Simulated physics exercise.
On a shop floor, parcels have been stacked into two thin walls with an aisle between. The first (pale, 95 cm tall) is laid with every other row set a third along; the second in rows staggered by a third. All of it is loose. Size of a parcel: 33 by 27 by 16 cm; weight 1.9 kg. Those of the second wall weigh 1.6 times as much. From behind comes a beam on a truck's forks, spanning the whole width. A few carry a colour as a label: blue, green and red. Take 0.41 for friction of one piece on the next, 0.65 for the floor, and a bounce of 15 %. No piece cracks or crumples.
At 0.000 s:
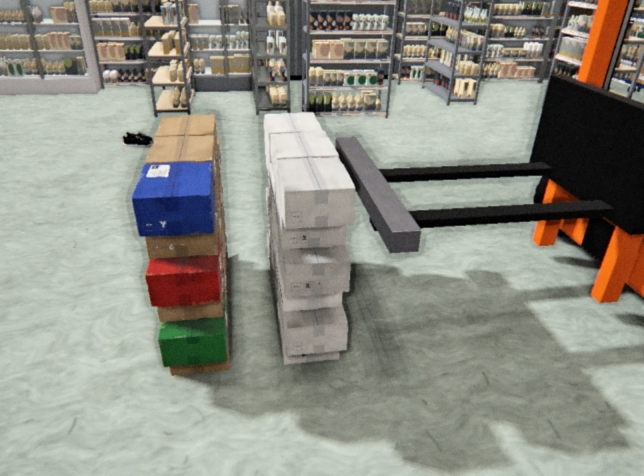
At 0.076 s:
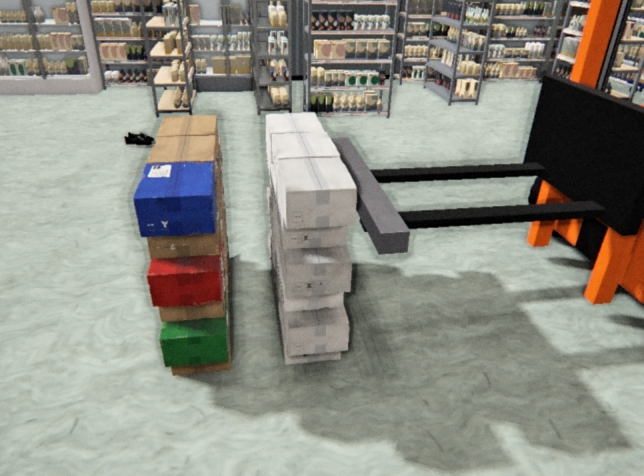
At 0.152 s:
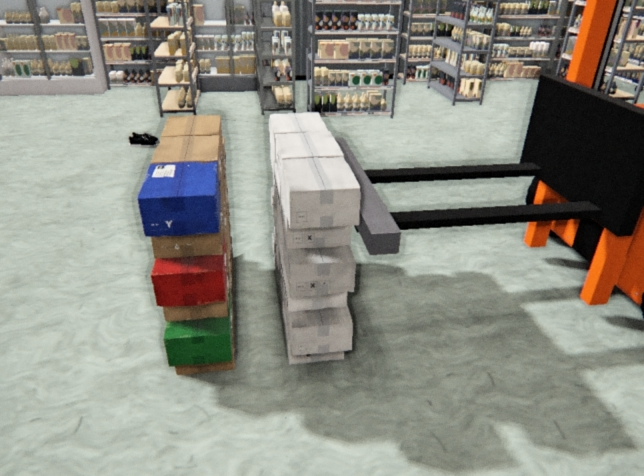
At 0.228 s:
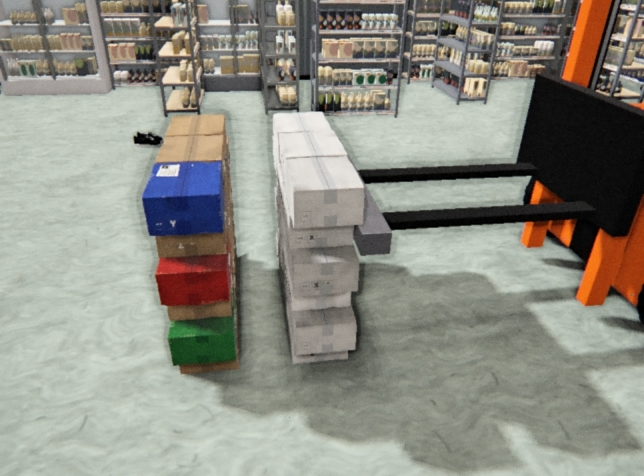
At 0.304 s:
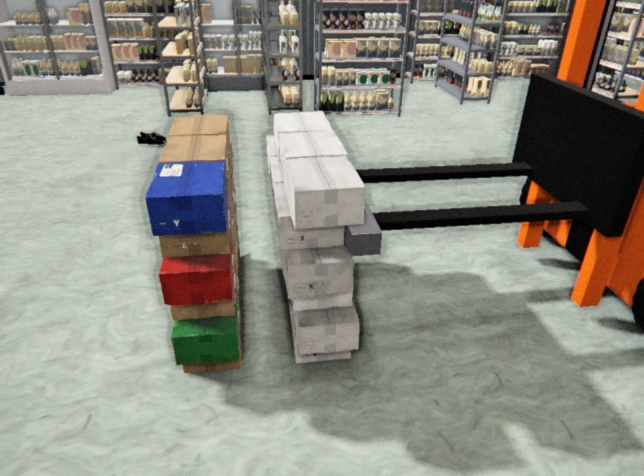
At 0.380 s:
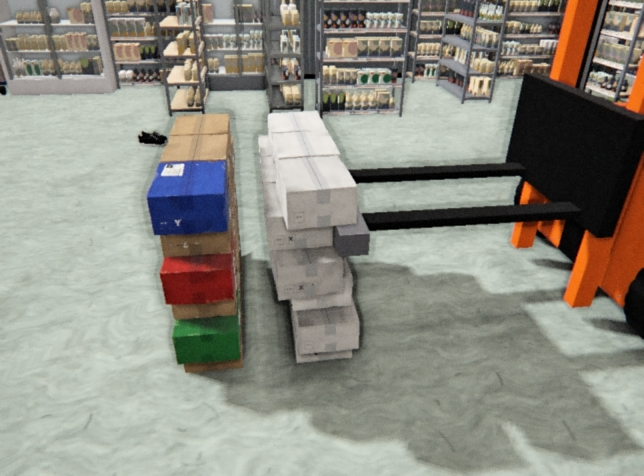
A forklift moves a grey beam left into a white box stack, shifting its upper boxes.
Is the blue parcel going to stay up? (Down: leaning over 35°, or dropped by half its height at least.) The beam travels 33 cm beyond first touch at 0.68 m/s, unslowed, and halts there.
It falls.
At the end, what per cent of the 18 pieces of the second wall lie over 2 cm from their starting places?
It is 95 per cent.
Around 0.94 s, 0 of the pale wall down; none of the 18 parcels of the second wall down, 17 disturbed; blue parcel tipped 13°; red parcel tipped 13°.
Around 1.48 s, 17 of the pale wall down; 17 of the 18 parcels of the second wall down; blue parcel tipped 69°, 58 cm lower; green parcel tipped 70°, 8 cm lower.
Finally (4.6 s), 16 of the pale wall down; 17 of the 18 parcels of the second wall down; blue parcel upside down; red parcel upside down; green parcel on its side.
